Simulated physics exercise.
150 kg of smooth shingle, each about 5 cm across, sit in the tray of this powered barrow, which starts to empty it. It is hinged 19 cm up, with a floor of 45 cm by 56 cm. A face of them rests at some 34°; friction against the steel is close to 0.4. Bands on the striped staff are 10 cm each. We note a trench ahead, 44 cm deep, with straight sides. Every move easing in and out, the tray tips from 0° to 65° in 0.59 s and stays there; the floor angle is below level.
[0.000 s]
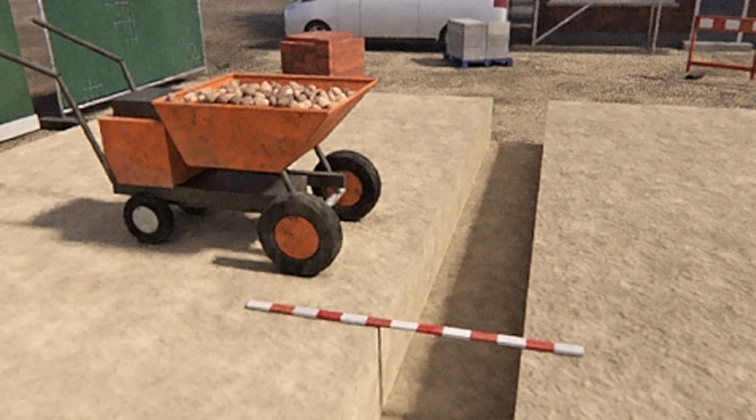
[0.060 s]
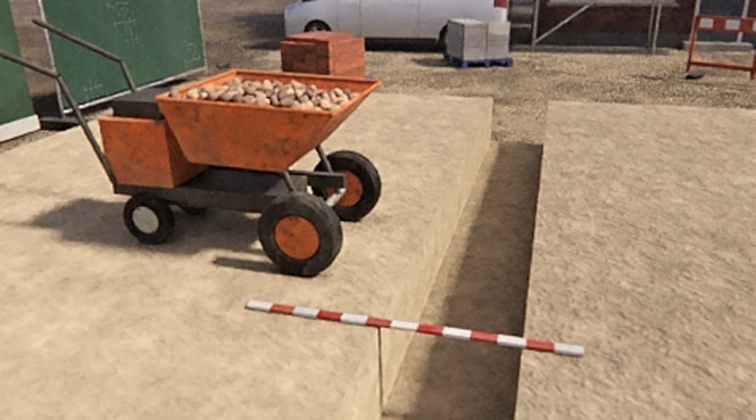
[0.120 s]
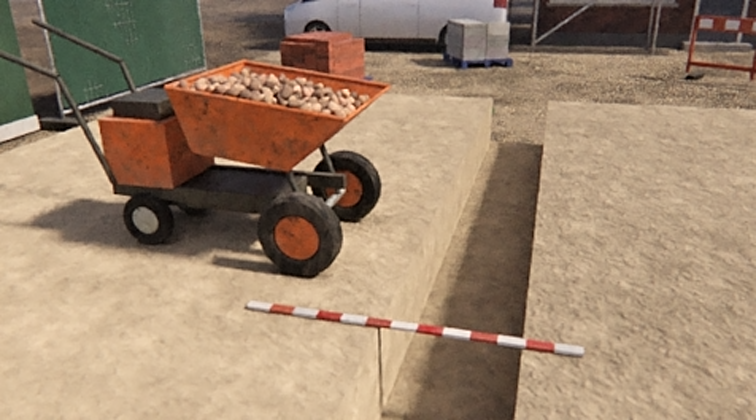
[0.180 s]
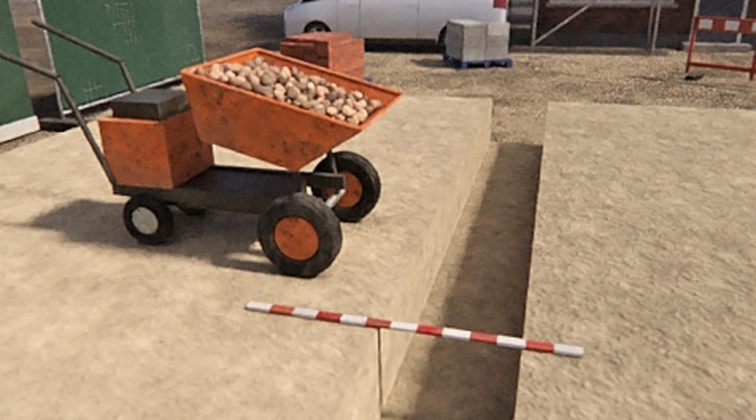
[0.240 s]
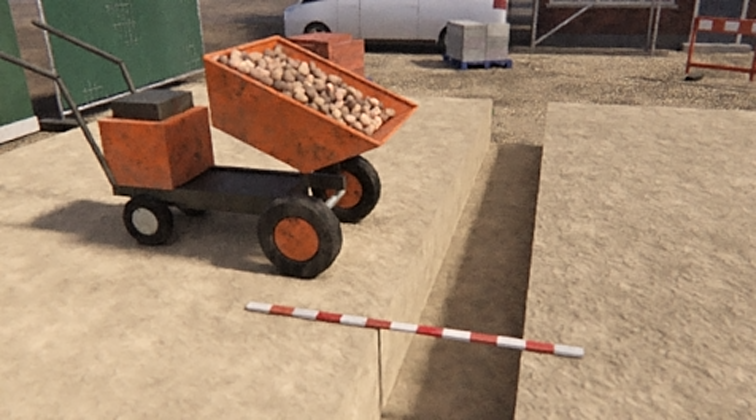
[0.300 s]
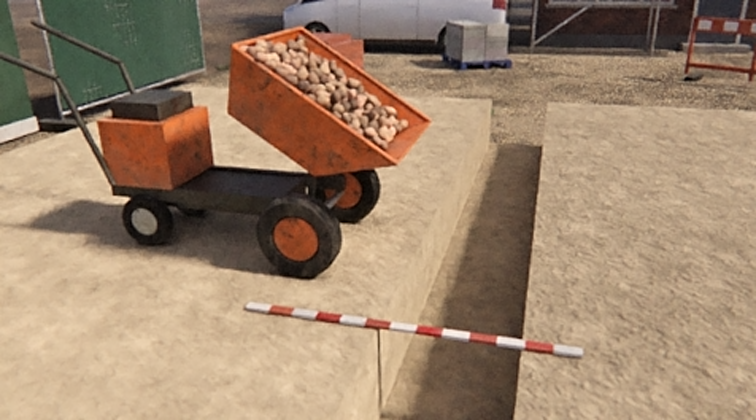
An orange powered barrow stood on pale ground beside a straight-sided trench, and its tray of rounded stones tilted forward, slowly at first and then steeply, its back rising and its lip dipping rightward.
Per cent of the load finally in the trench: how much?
Approx. 75 %.
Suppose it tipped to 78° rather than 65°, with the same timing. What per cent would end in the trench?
Some 80 in a hundred, I'd say.
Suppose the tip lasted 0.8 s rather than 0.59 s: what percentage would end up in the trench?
With that change, it comes to around 85 per cent.
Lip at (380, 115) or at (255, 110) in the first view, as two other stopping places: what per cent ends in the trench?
About 35 per cent first, then about 95 per cent.
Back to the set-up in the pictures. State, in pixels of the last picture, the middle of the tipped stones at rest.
Their middle is at about (499, 334).
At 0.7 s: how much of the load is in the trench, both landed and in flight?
Close to 30 per cent has got there by then.
After 0.4 s the floor is at 55°; 100 % in the tray; the foremost stones are at (420, 177).
After 0.7 s the floor is at 65°; 69 % in the tray, 31 % in the trench; the foremost stones are at (519, 272).
After 1.0 s the floor is at 65°; 14 % in the tray, 61 % in the trench, 25 % past the trench; the foremost stones are at (731, 292).
After 3.0 s the floor is at 65°; 0 % in the tray, 75 % in the trench, 25 % past the trench; the foremost stones are past the picture's edge.
